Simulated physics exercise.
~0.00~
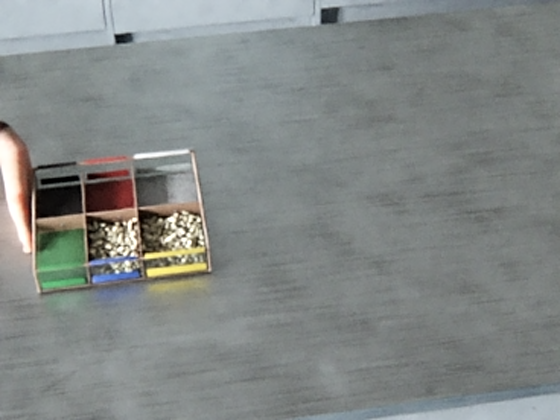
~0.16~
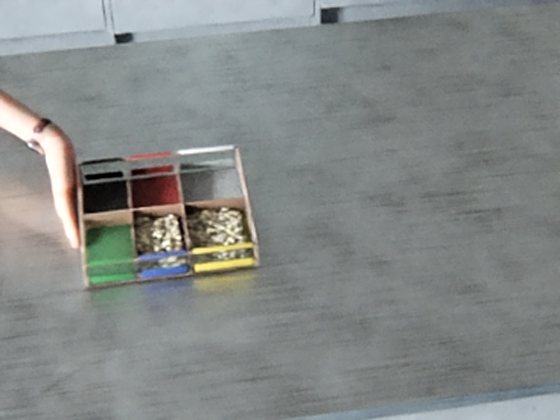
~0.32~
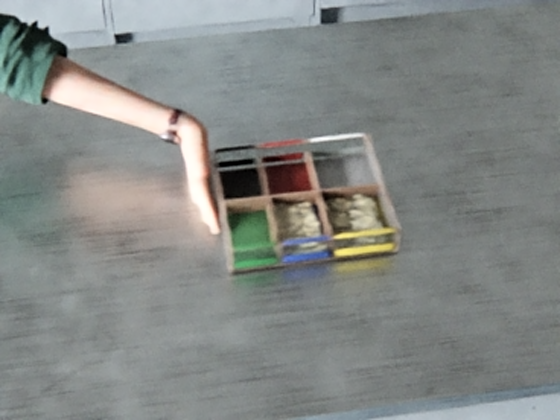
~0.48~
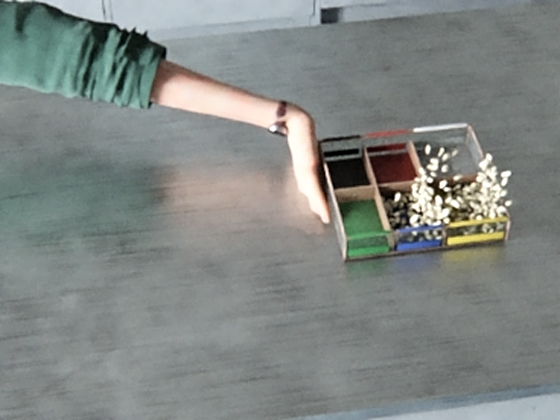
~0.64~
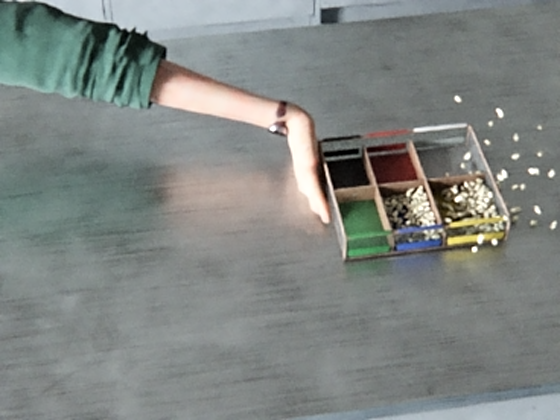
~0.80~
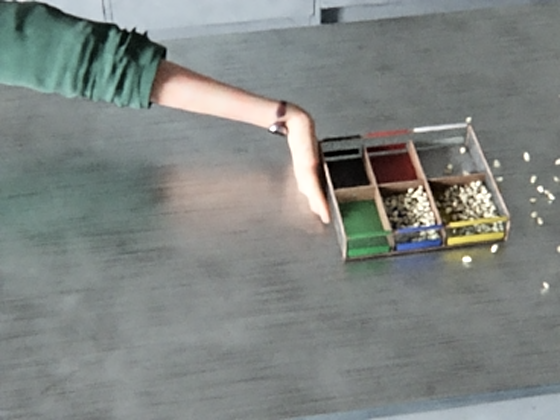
A divided tray pushed right by a hand stops, and some white beans spill out.
